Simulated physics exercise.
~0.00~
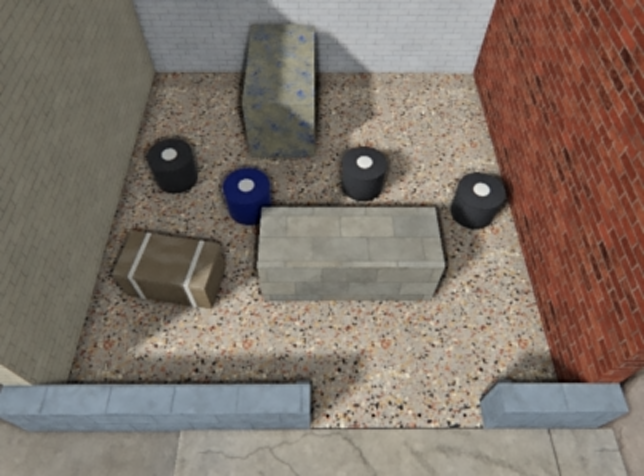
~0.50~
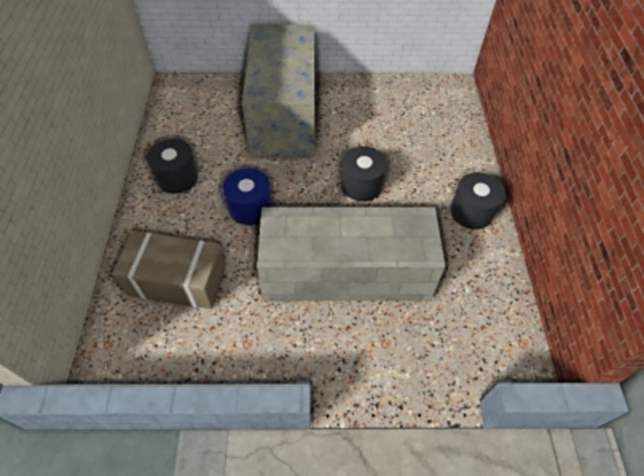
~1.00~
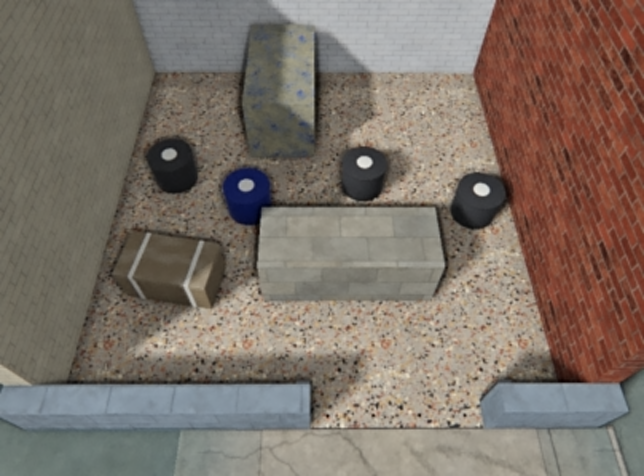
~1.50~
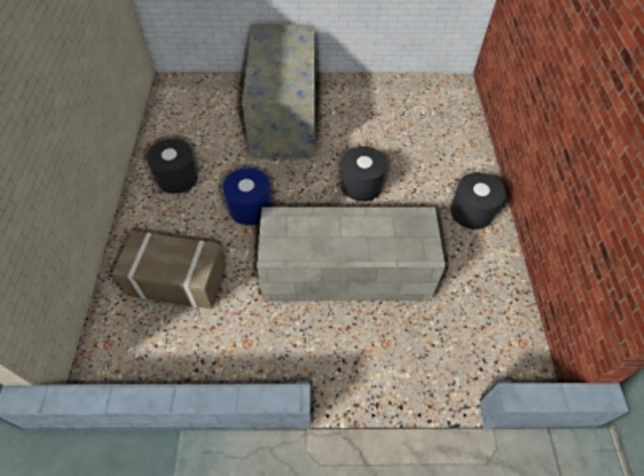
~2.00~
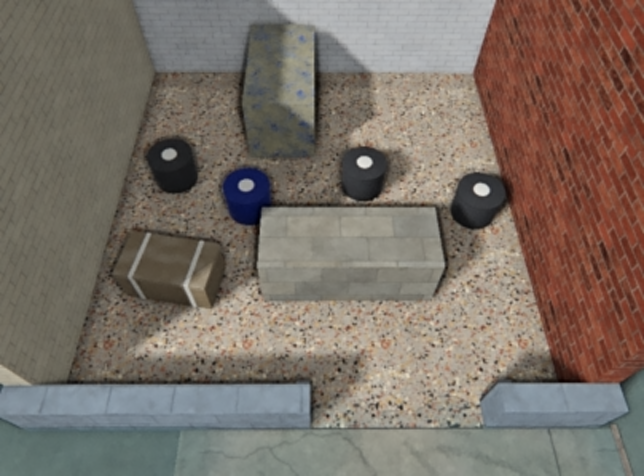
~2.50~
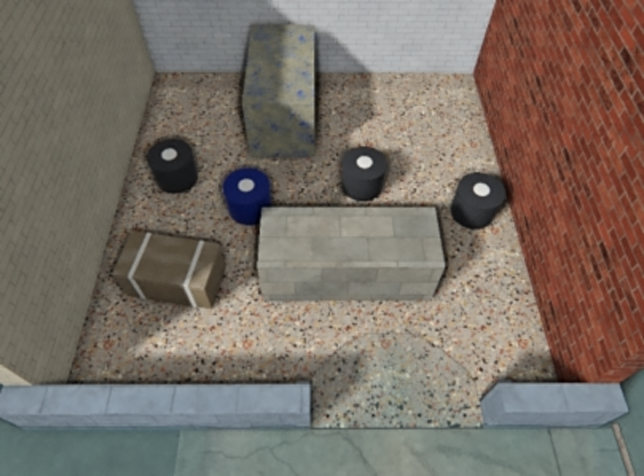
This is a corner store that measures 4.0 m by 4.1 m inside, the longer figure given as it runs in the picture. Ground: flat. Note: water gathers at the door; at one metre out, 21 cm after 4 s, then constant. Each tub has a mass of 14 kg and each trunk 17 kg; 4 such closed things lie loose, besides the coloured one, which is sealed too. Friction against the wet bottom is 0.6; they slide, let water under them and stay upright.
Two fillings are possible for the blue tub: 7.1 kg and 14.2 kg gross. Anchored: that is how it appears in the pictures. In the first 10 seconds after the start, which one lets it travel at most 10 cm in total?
Just the heavier is sufficient.
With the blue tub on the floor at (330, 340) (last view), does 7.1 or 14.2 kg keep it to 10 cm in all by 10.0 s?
It turns out that no load succeeds.
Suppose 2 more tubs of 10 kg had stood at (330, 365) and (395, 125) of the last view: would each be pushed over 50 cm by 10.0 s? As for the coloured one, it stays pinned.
Note, in sequence: Exceeded, not exceeded.
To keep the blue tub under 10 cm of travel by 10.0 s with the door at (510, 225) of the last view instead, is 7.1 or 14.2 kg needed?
Both masses fail.
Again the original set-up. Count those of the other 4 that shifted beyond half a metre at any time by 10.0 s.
I count 1 of them.
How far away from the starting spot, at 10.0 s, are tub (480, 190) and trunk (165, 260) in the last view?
The first is 50 cm from its start, the second 80 cm.
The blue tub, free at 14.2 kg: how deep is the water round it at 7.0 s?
Something like 2 centimetres.
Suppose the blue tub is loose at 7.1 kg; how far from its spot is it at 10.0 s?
Roughly 80 cm.
After 3.5 s the blue tub would be 0 cm from its start with 7.1 kg and 0 cm from its start with 14.2 kg; 0 cm of water round it then.
After 4.5 s the blue tub would be 0 cm from its start with 7.1 kg and 0 cm from its start with 14.2 kg; 0 cm of water round it then.
After 7.0 s the blue tub would be 0 cm from its start with 7.1 kg and 0 cm from its start with 14.2 kg; 2 cm of water round it then.
After 10.0 s the blue tub would be 76 cm from its start with 7.1 kg and 2 cm from its start with 14.2 kg; 7 cm of water round it then.
